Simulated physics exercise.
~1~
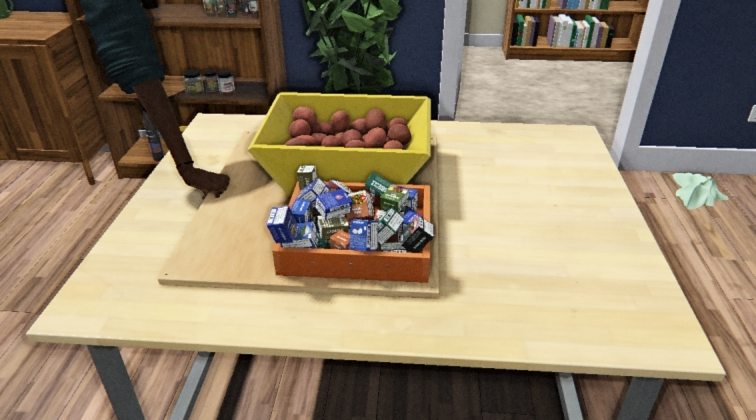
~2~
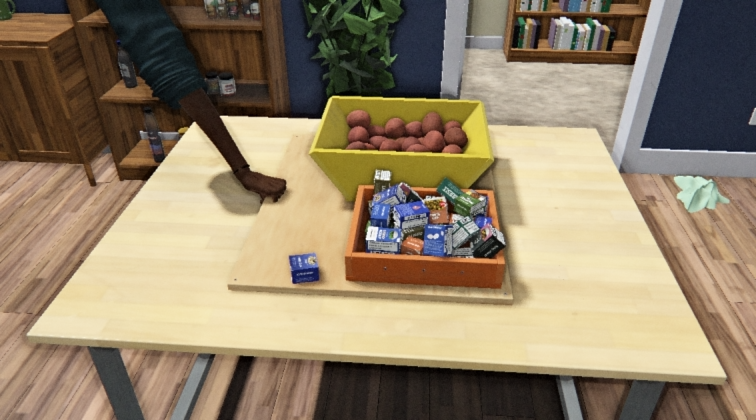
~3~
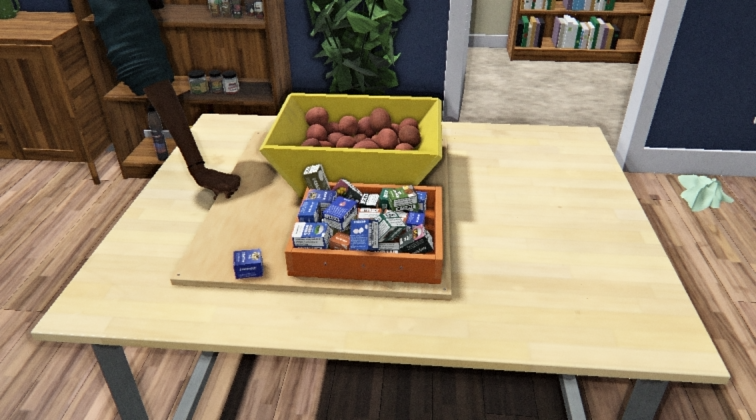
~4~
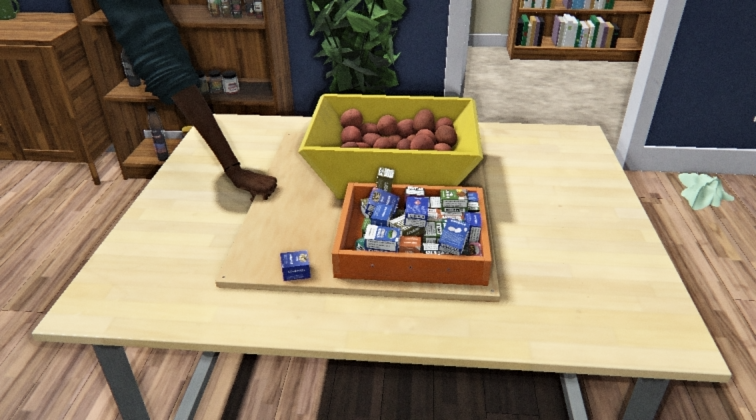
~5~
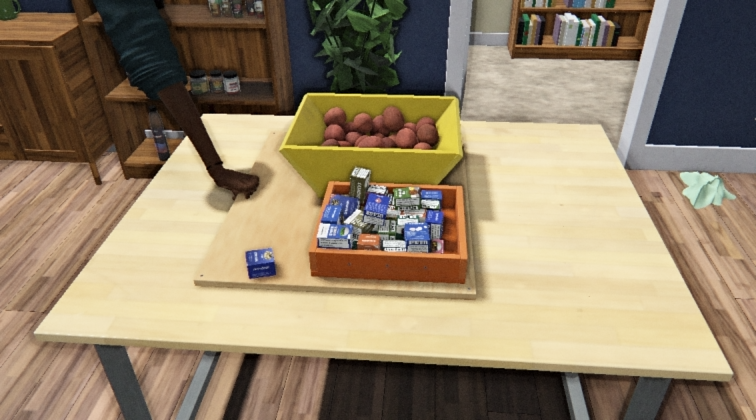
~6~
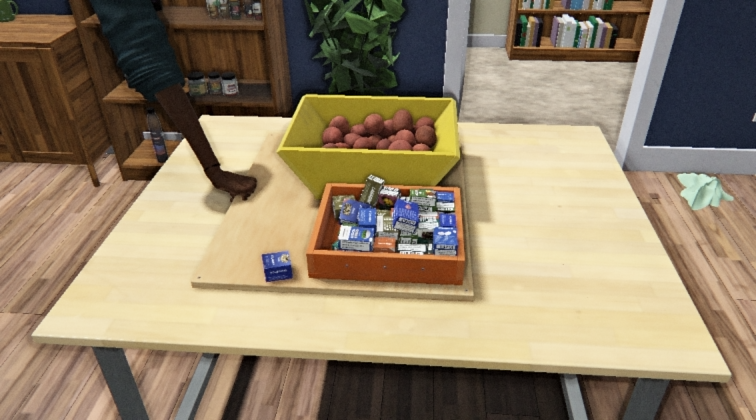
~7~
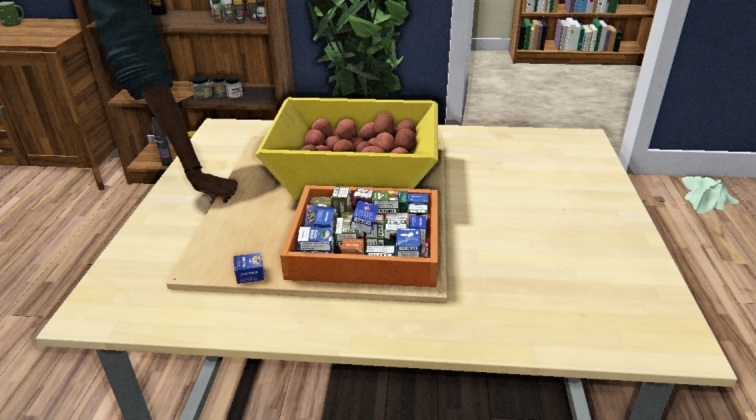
In a room with wooden shelves and a leafy plant behind, a pale wooden table is seen from above its front edge by a slightly swaying camera. A board on it carries a yellow box of red potatoes at the back and an orange box heaped with small cartons in front, while a dark-sleeved arm reaches in at the left. The board jerks right, and a blue carton lands on it left of the orange box. The board slides left, right and left again, jostling the cartons. Finally it sits toward the left, the potatoes still inside and one carton out.
